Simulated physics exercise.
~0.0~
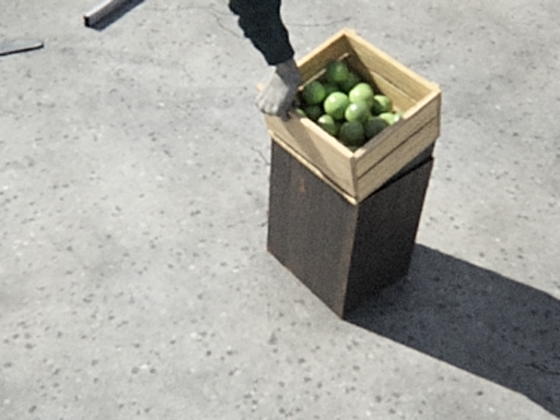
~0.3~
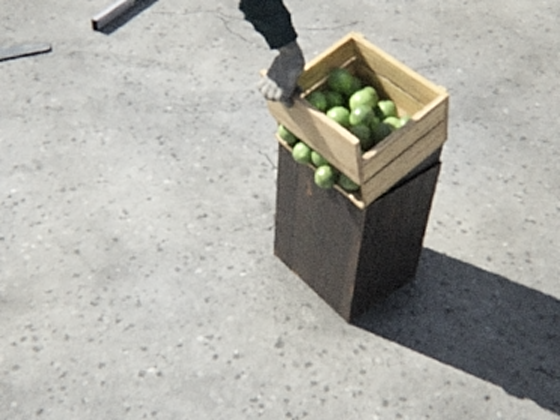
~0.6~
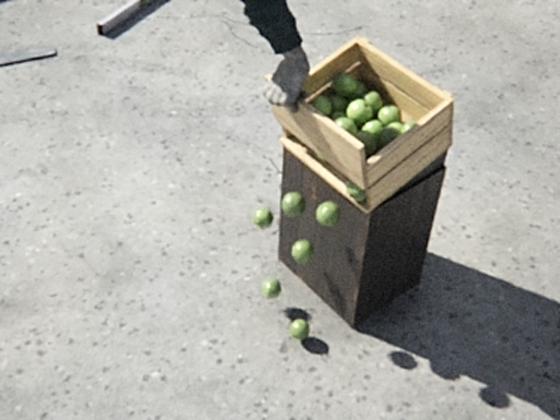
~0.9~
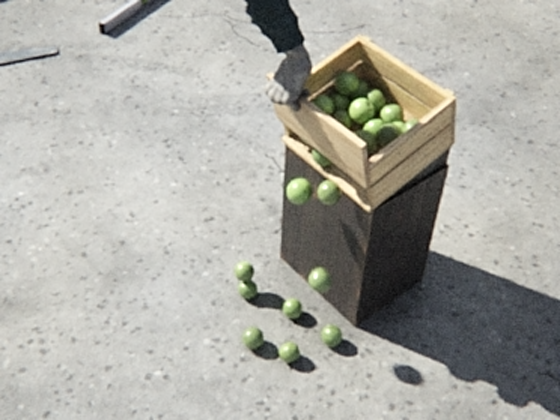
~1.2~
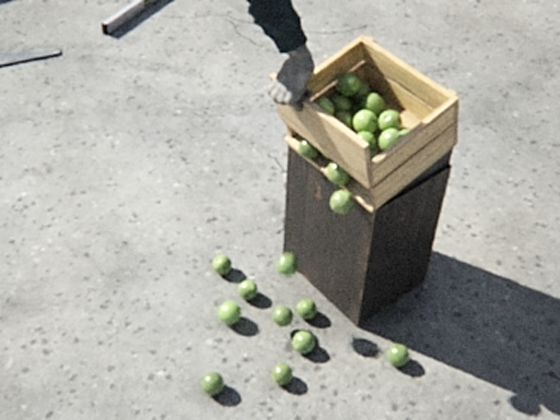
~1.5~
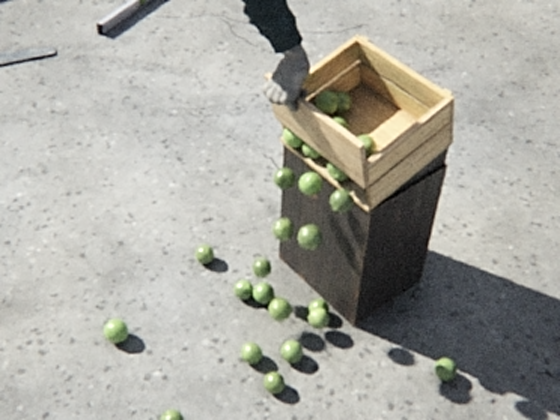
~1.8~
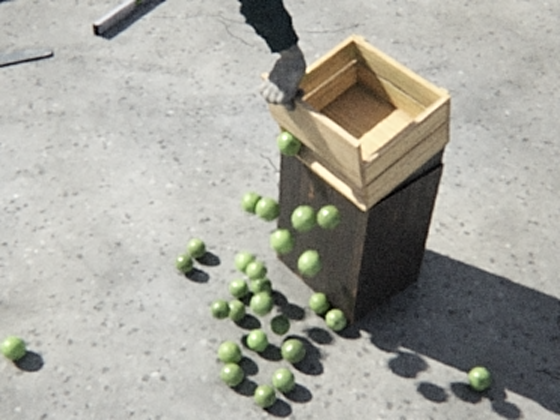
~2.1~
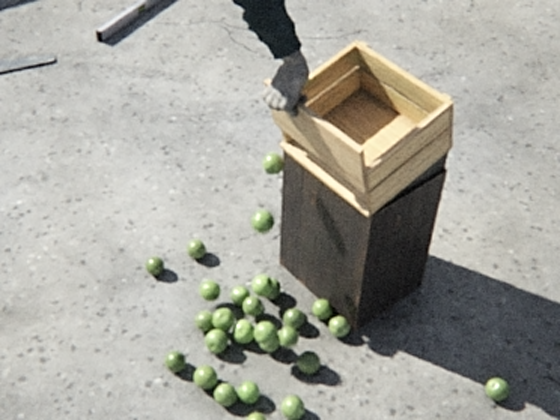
A hand lifts the crate's front panel, and green apples spill out until it is empty.
